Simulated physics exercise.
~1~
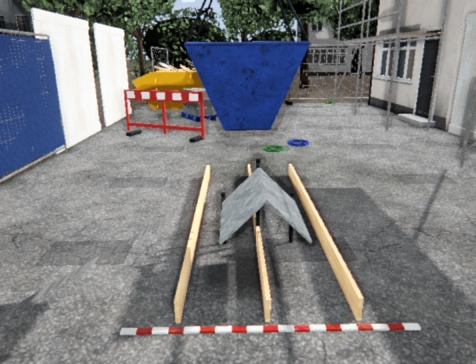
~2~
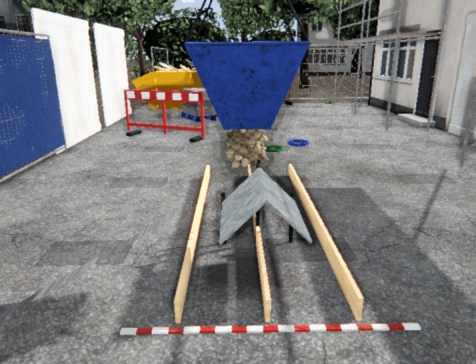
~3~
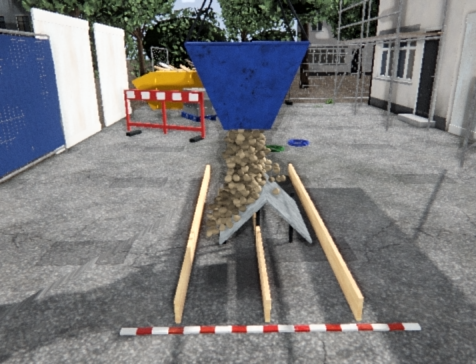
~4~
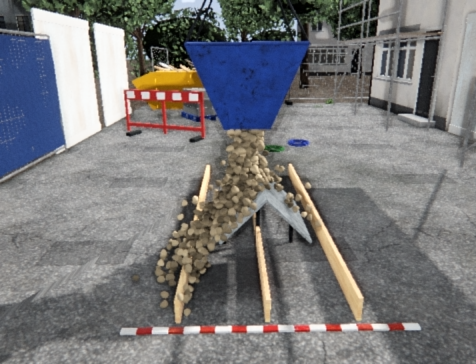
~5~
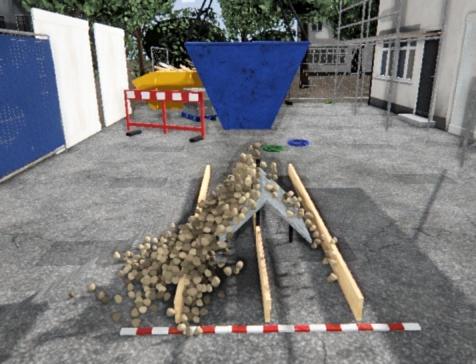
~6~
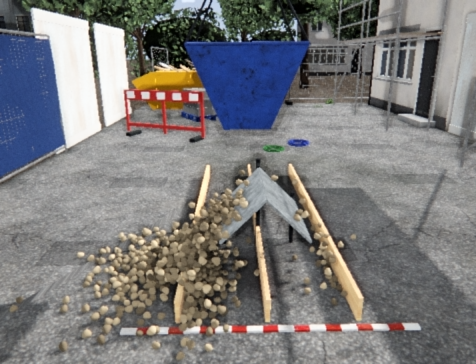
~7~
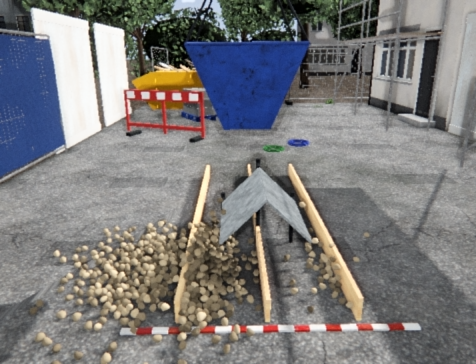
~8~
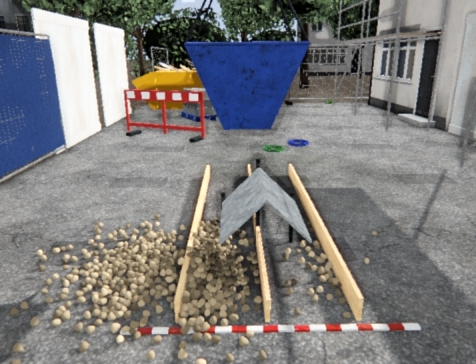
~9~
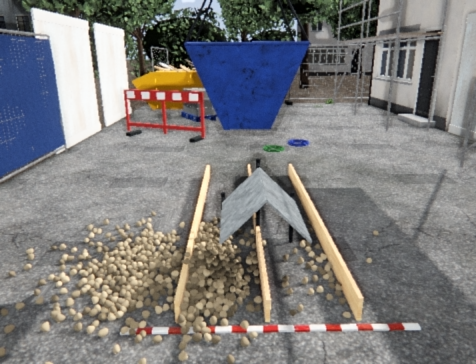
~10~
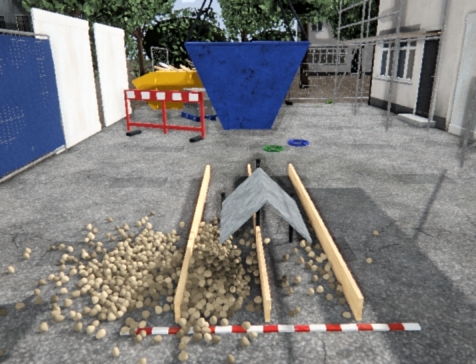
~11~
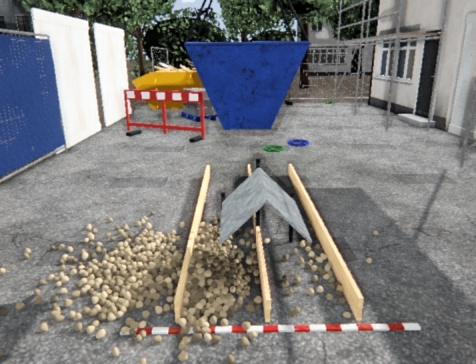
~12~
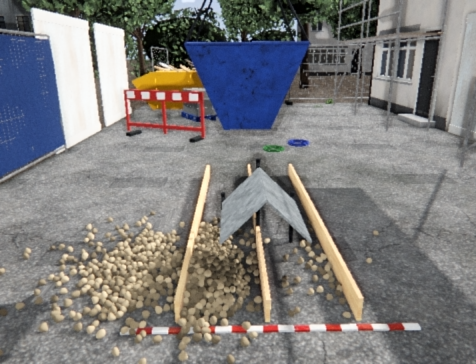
A paved yard with a gate, trees and white walls is seen from a raised, still viewpoint. A blue hopper stands at the back near a red and white barrier and a yellow skip, while a grey peaked steel plate sits among three wooden boards behind a striped staff. Round tan stones pour from the hopper onto the steel and stream mostly down its left side. They fill the left bay and many spill over the left board, while a few drop to the right. The stones spread and settle, lying mainly in the left bay and on the paving left of it, with few in the right bay.
